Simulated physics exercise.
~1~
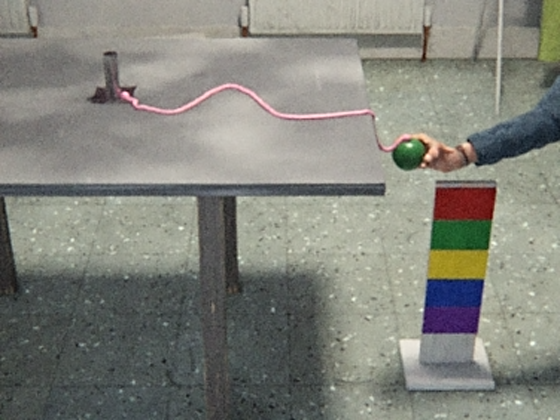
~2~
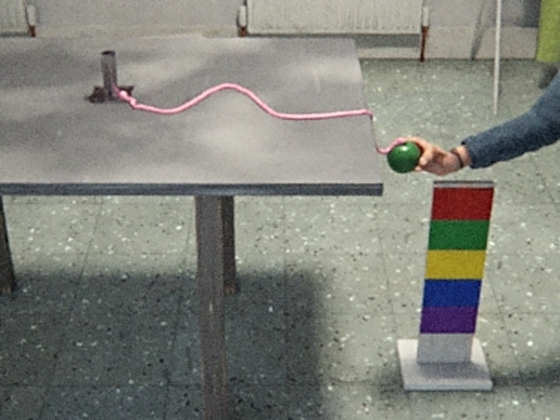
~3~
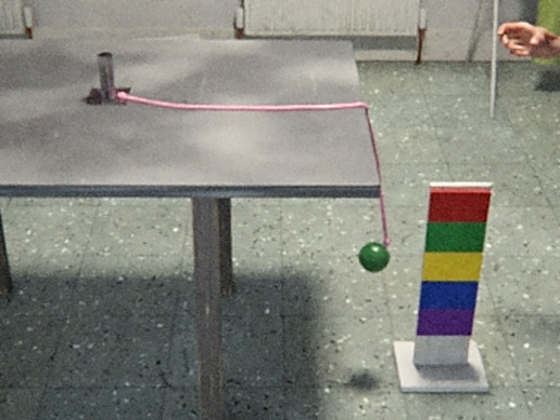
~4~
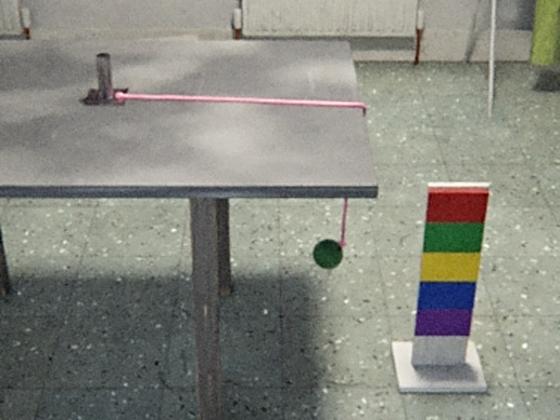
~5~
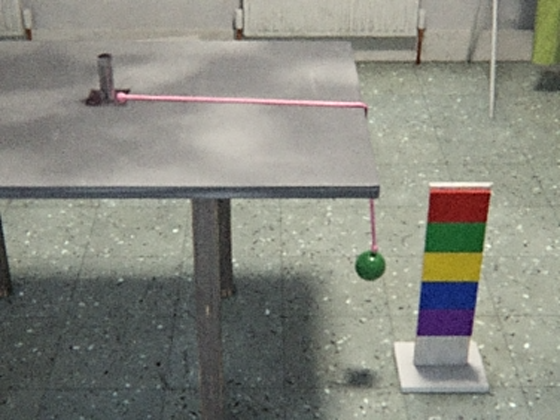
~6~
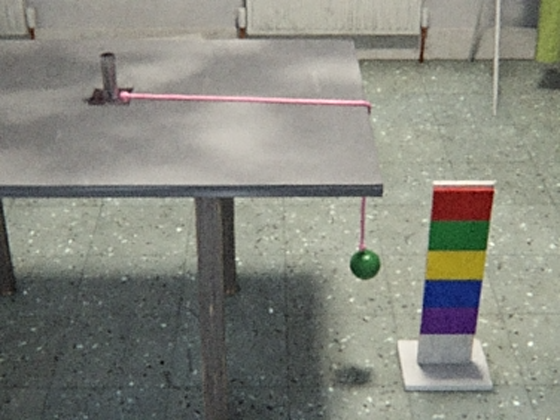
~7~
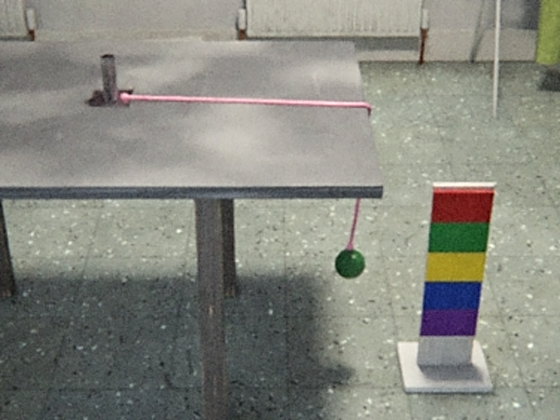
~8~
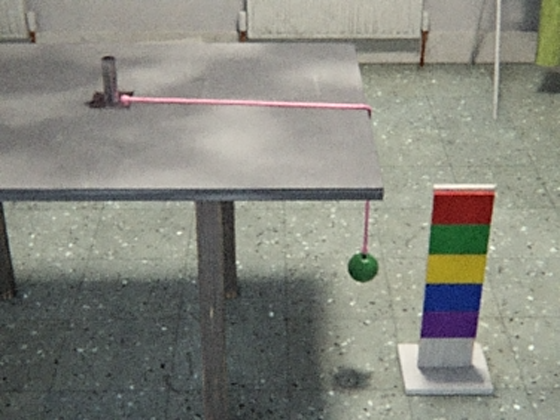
We see a hand release a round green object tied to a pink cord beside a table and a five-coloured board. It drops, pulling the cord taut, swings left, then back right, and sways slightly, ending up hanging below the table edge, level with the yellow band.
